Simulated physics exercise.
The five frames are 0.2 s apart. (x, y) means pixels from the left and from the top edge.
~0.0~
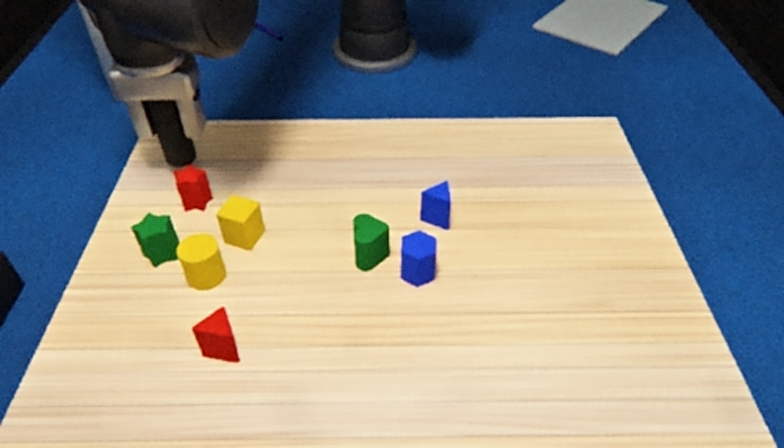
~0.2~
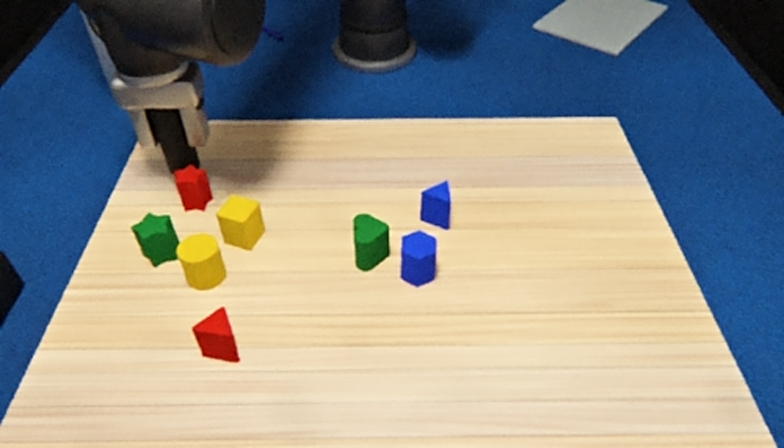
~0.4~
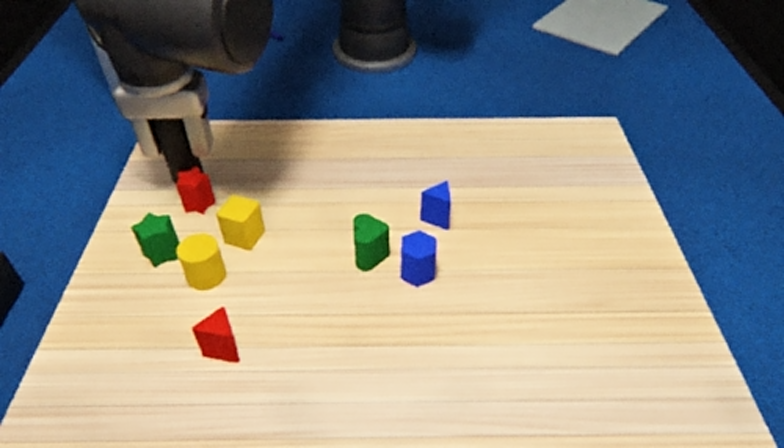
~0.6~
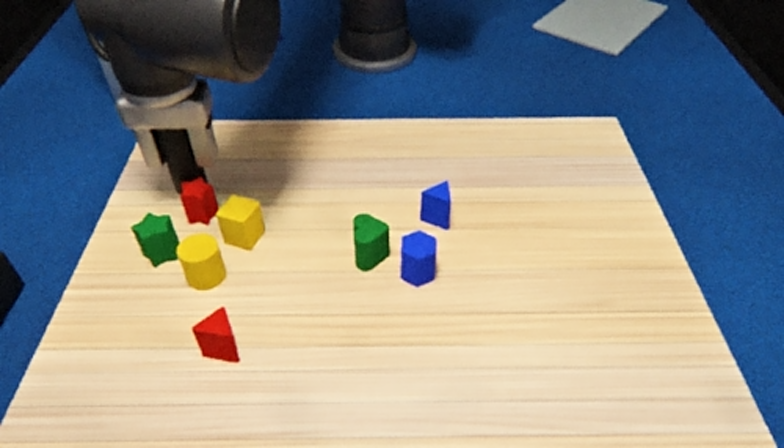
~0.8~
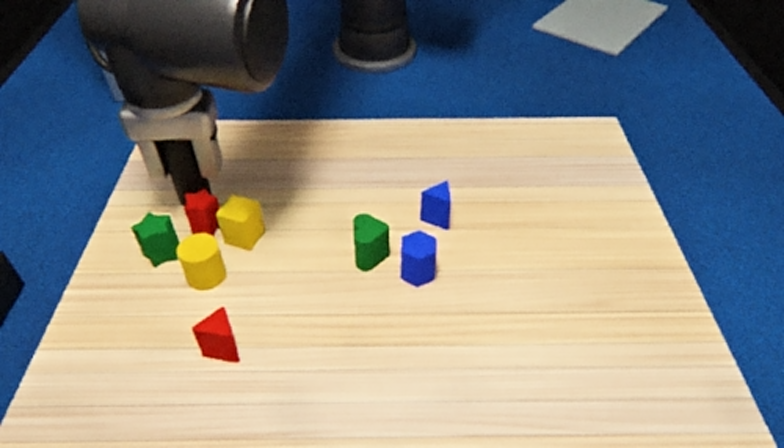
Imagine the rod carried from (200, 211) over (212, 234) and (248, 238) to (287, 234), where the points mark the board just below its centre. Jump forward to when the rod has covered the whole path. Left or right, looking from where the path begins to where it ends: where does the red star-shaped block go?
The red star-shaped block is shifted sideways to the right, facing along the path from start to end.
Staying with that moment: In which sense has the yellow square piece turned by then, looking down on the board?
Looking down, it rotates clockwise.
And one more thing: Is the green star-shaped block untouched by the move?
Short answer: Yes.
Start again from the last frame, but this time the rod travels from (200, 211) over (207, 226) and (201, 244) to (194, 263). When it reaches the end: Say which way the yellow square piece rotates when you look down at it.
Counterclockwise rotation.
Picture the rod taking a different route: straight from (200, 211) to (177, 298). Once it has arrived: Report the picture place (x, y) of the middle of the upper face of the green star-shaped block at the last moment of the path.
The middle of the upper face of the green star-shaped block will lie at about (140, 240) in the picture.
On the path given first. One third of the way, rod (208, 221); red star-shaped block (210, 224); yellow square piece (245, 214), turned 40° anticlockwise.
Two thirds of the way, rod (245, 225); yellow circular block (199, 253); red star-shaped block (224, 231), turned 35° clockwise; yellow square piece (274, 219), turned 25° anticlockwise.
At the end, rod (285, 221); green star-shaped block unmoved; yellow circular block (199, 253); red star-shaped block (224, 231), turned 35° clockwise; yellow square piece (300, 224), turned 35° clockwise.
